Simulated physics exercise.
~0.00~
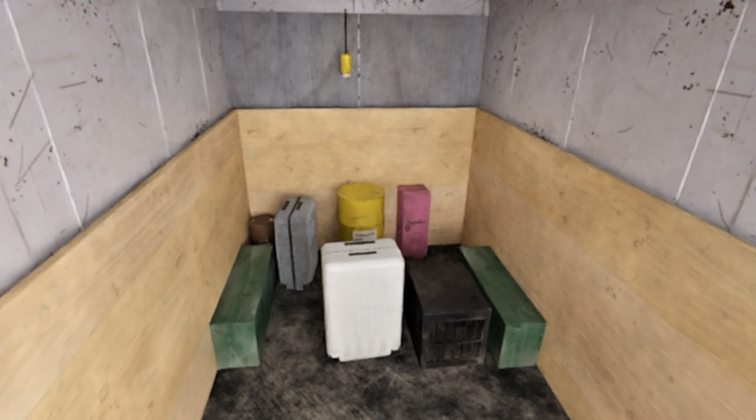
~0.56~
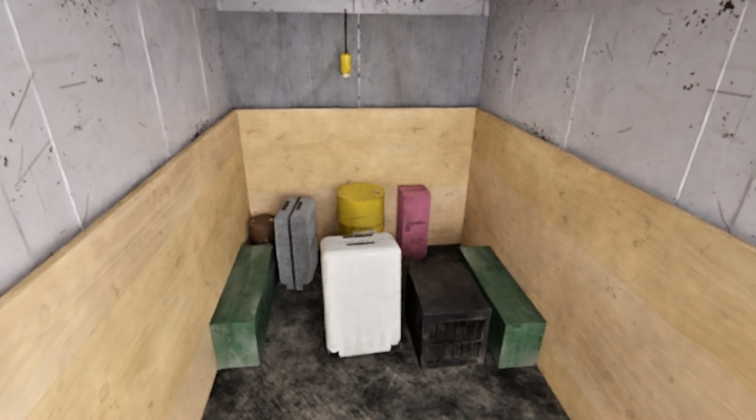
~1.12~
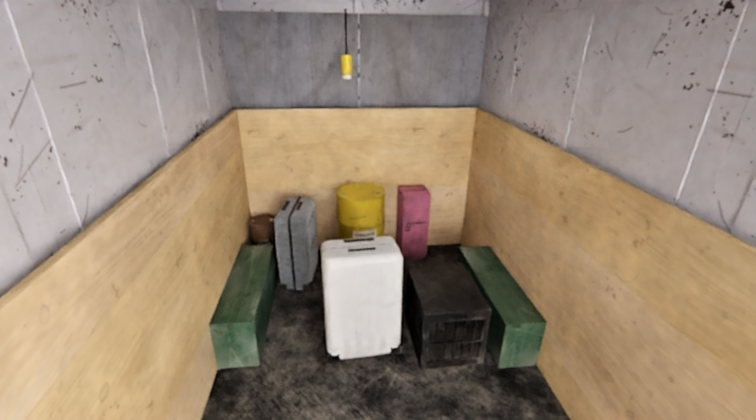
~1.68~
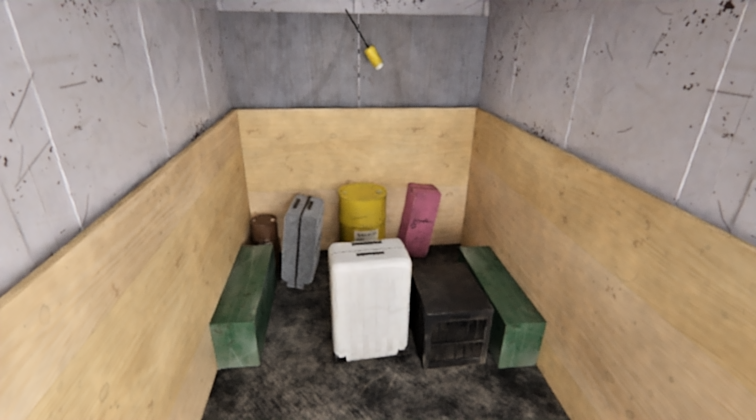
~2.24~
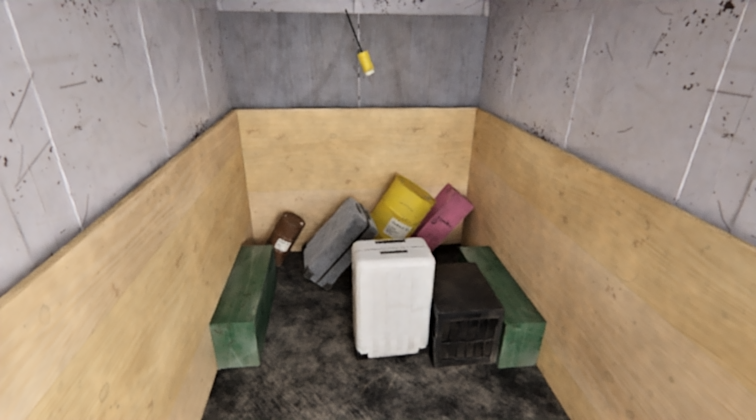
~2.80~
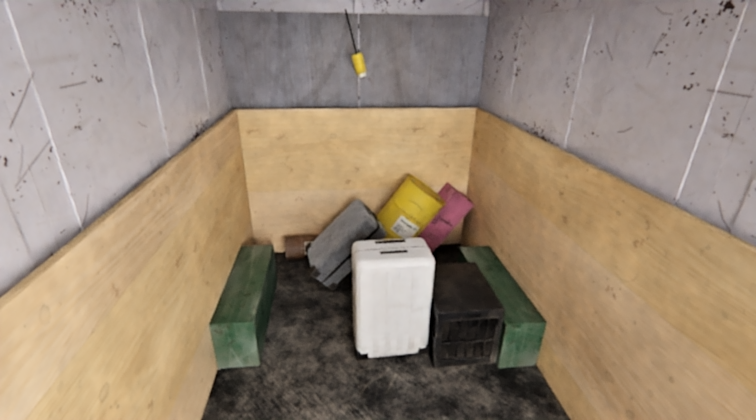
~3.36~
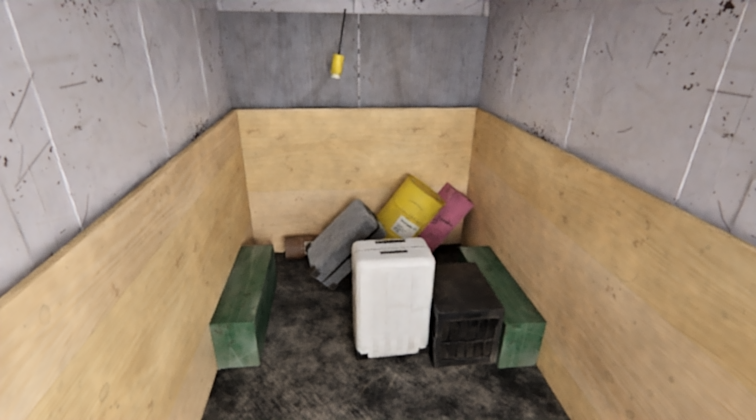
The video shows cases, a yellow drum and other items in a van's load bay as the white case briefly jolts, then everything loose shifts right; the grey case, drum and pink box end up leaning, the brown canister falls on its side, and the white case stays upright.
